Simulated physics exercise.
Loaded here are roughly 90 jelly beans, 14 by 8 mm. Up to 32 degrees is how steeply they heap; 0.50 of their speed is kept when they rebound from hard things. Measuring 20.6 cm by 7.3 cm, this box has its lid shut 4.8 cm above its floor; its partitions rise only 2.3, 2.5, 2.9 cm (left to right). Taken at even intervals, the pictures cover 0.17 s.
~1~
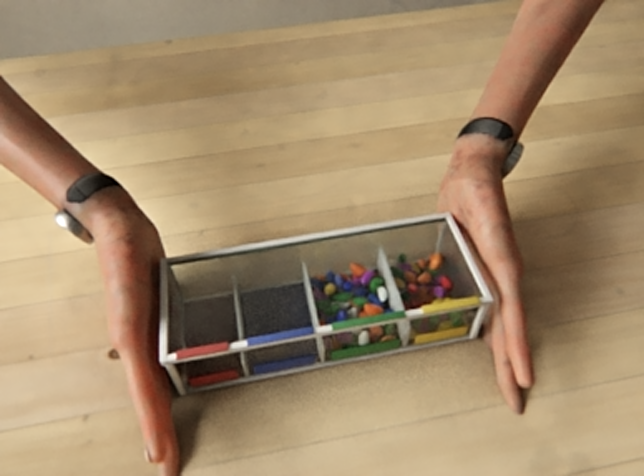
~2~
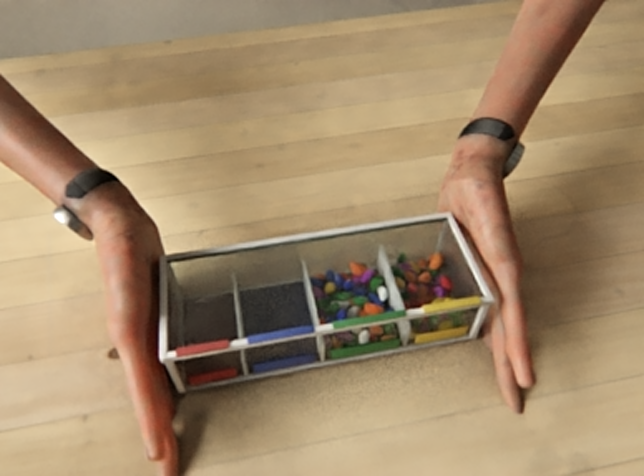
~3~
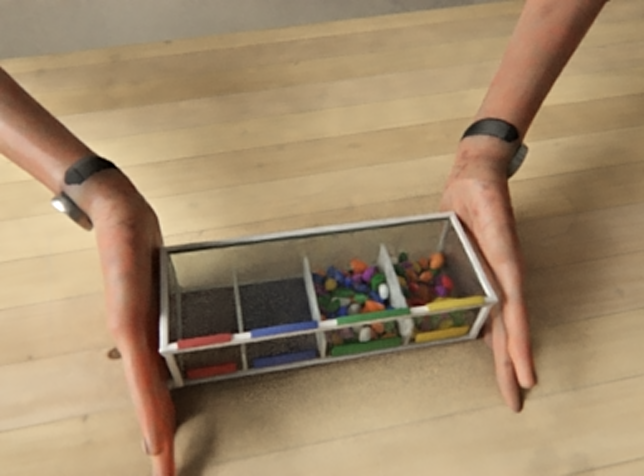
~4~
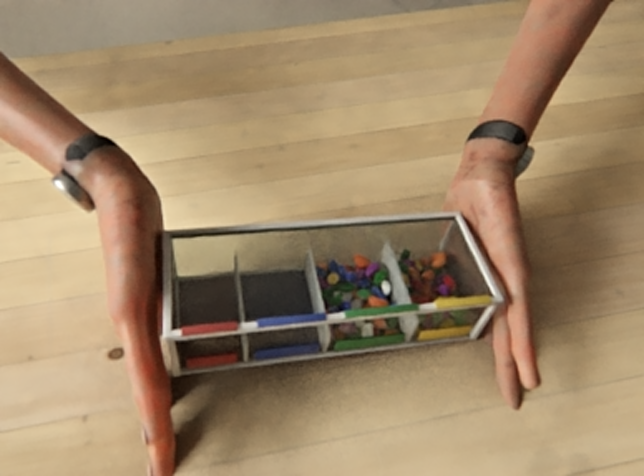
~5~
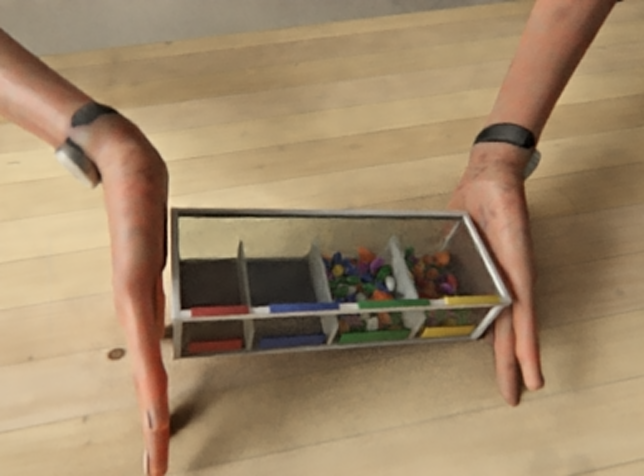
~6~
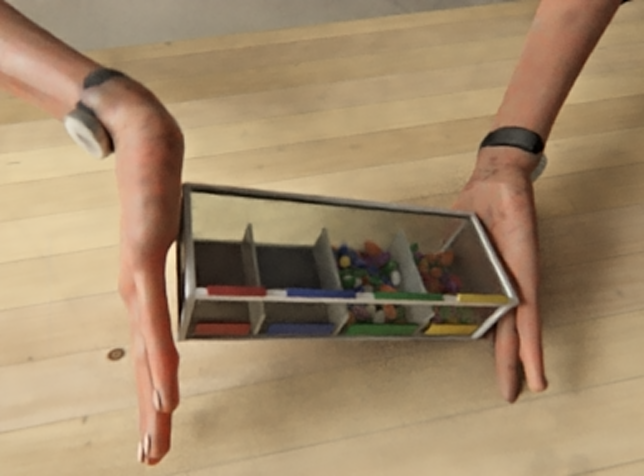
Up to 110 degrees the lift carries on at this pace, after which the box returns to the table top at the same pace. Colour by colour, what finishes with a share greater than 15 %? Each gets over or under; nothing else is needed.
Red ends under. Blue ends under. Green ends under. Yellow ends over.
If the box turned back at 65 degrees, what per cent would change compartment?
Some 5 per cent.
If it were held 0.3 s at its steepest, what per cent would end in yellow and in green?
Then, in per cent: Yellow 100, green 0.
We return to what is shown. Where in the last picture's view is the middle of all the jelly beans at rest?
Somewhere near (430, 298) in the last picture.
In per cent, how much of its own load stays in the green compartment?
Around 10 %.
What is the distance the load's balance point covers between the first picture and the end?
3.0 cm, roughly.
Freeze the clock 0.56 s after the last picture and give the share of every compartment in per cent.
The split is red at 0, blue at 0, green at 25 and yellow at 75 per cent.
Then, 0.56 s after the last picture, tilt 110 degrees; green 25 %, yellow 75 %.
Then, 0.94 s after the last picture, tilt 47 degrees; green 5 %, yellow 95 %.
Then, 1.40 s after the last picture, tilt 0 degrees; green 5 %, yellow 95 %.
In the end, red 0 %, blue 0 %, green 5 %, yellow 95 %.
